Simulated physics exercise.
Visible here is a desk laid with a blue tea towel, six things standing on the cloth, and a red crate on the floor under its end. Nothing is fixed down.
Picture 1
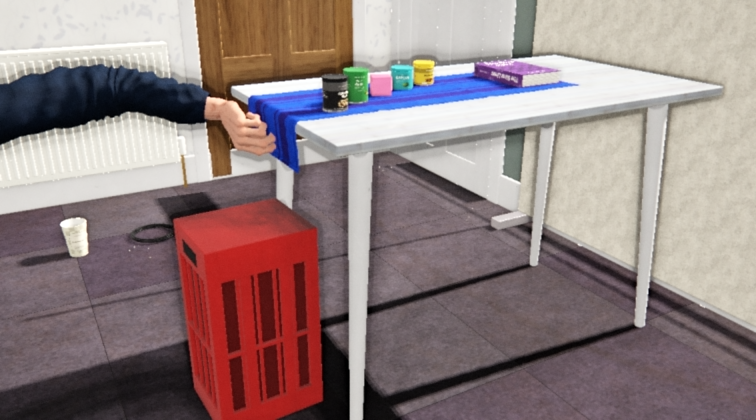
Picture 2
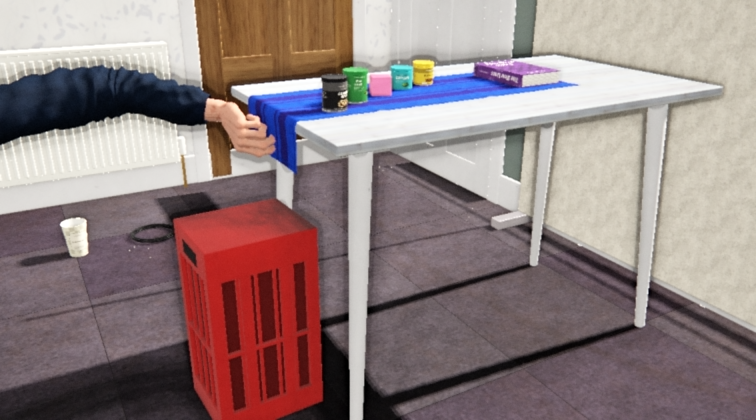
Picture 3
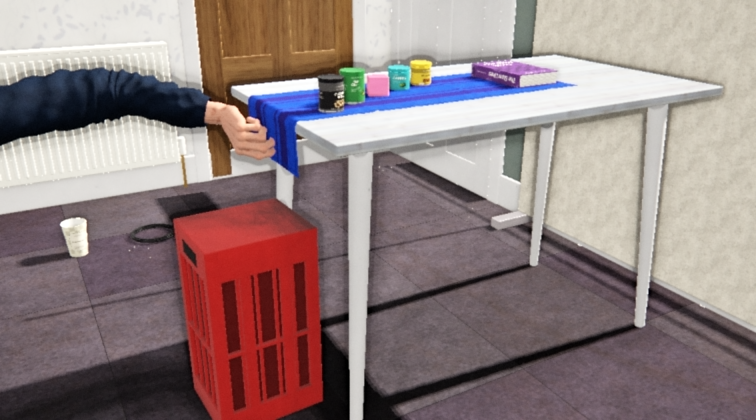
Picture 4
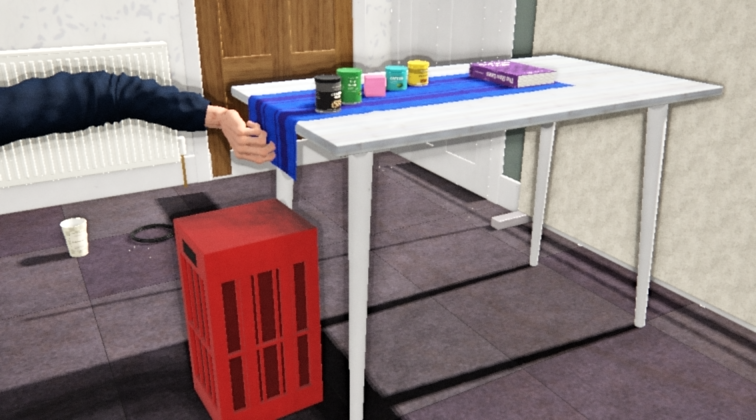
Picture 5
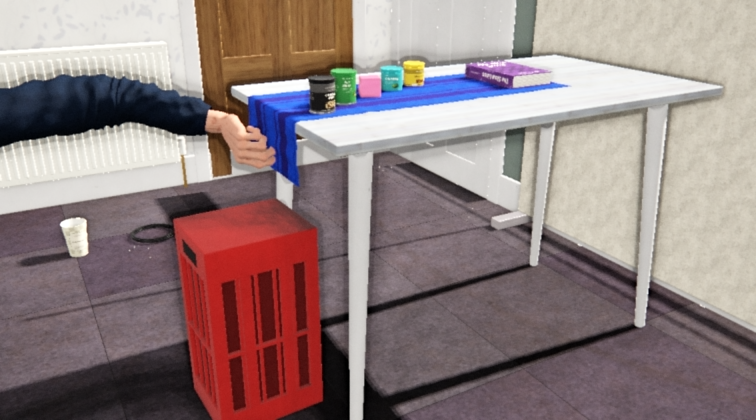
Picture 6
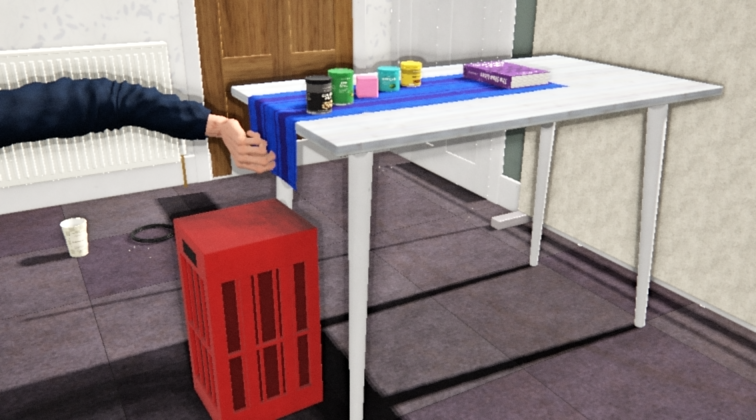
The clip shows a hand at the left end of a white table slowly drawing a blue cloth downward, as the colourful containers and purple book on it shift slightly left, above a red crate standing on the floor.
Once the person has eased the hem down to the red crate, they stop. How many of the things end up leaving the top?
One.
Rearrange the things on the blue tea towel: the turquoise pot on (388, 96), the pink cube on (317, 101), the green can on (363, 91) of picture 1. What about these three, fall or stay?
Turquoise pot: Still up. Pink cube: Off. Green can: Still up.
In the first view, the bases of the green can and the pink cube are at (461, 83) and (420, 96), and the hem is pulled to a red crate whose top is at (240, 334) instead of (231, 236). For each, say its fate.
In the end the green can is still on top and the pink cube is no longer on top.
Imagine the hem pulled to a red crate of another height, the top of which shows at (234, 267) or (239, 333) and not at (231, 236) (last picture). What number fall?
Going over the edge would be 2 and 4.
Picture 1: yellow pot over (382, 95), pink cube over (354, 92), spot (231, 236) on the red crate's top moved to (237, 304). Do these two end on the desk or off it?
As for the yellow pot, it leaves the top; as for the pink cube, it leaves the top.
Soon after, hem on the crate; all still up.
After that, hem on the crate; black can gone.
In the end, hem on the crate; black can gone. The count of fallen things is one.
